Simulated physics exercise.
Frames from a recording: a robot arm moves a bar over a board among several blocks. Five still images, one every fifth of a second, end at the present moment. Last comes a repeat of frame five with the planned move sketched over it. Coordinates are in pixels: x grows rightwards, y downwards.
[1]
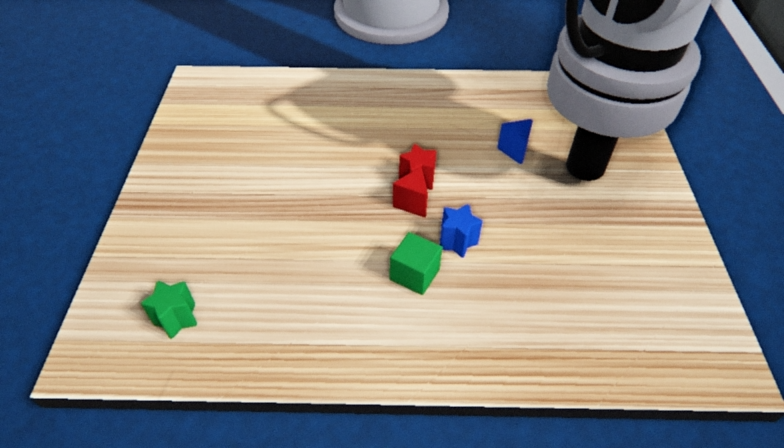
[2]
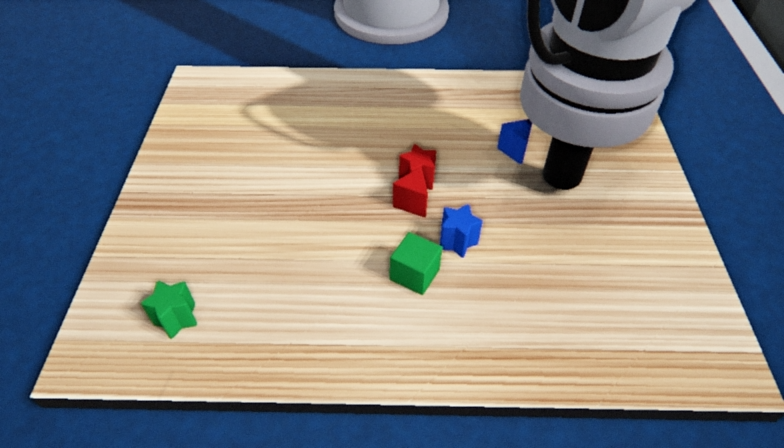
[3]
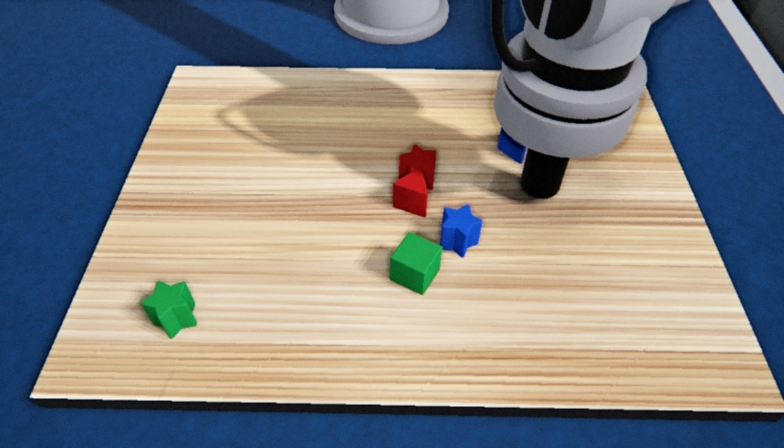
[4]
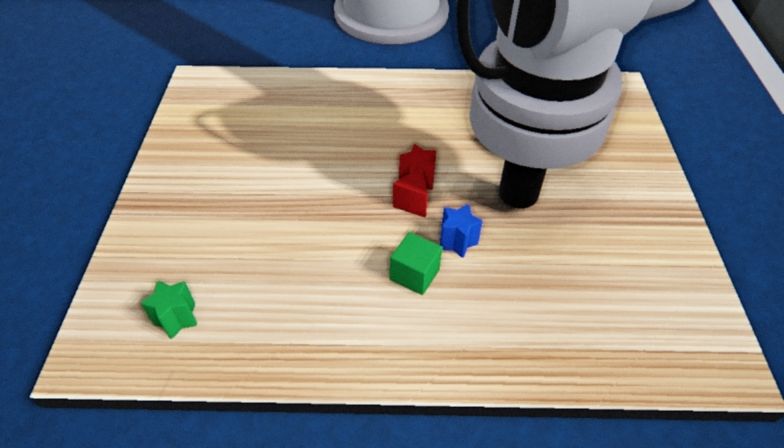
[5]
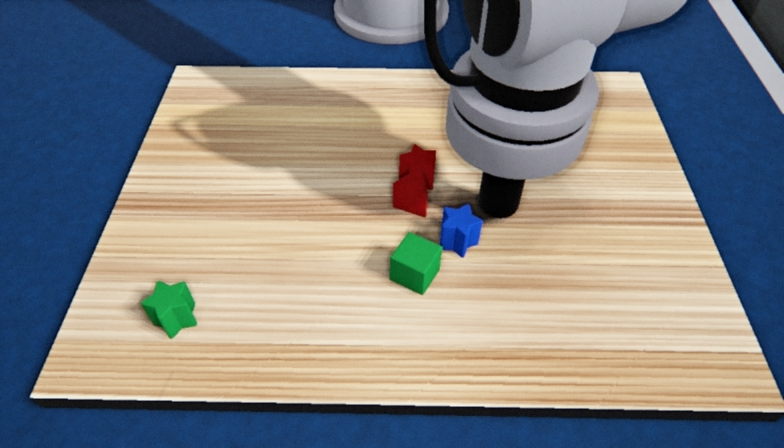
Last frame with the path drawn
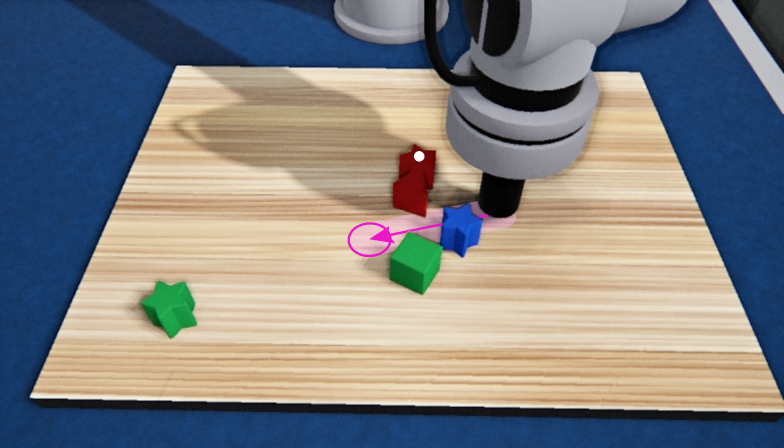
A robot arm moves its black bar left and toward the blue star among still blocks.
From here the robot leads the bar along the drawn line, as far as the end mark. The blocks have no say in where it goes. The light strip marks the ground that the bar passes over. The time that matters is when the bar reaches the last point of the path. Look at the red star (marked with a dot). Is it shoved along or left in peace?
When the path is over, the red star is still on its spot.
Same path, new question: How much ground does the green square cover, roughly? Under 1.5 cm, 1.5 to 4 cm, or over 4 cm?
Covers under 1.5 cm.
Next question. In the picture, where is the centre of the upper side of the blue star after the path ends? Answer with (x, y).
Final place: (439, 231).
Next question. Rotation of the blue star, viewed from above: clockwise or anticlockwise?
From above, it looks like the blue star goes counterclockwise.
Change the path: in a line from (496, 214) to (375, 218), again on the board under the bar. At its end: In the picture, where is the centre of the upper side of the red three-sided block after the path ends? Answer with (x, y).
Its top face will be centred at roughly (377, 170).
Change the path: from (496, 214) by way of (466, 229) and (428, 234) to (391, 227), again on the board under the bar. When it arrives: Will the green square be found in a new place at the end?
Yes - that is the case.
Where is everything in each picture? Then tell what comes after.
Bar's lower end at (585, 169); red three-sided block at (414, 181); green square at (416, 251); red star at (419, 156); blue star at (461, 218), in the first frame.
Bar at (561, 178); blocks still, in the second frame.
Bar at (539, 186); blocks still, in the third frame.
Bar at (518, 195); blocks still, in the fourth frame.
Bar at (498, 205); red three-sided block at (414, 181); green square at (416, 251); red star at (419, 156); blue star at (461, 218), in the fifth frame.
Drawn move, from (496, 214) directly to (370, 239); the dot is on the red star.
What follows on the original path. One third of the way, bar at (456, 213); blue star at (450, 225), turned 45° anticlockwise.
Two thirds of the way, bar at (412, 222); red three-sided block at (403, 181), turned 60° clockwise; green square at (415, 258); blue star at (439, 231), turned 90° anticlockwise.
At the end, bar at (369, 231); red three-sided block at (401, 182), turned 70° clockwise; green square at (415, 258); red star still; blue star at (439, 231), turned 90° anticlockwise.
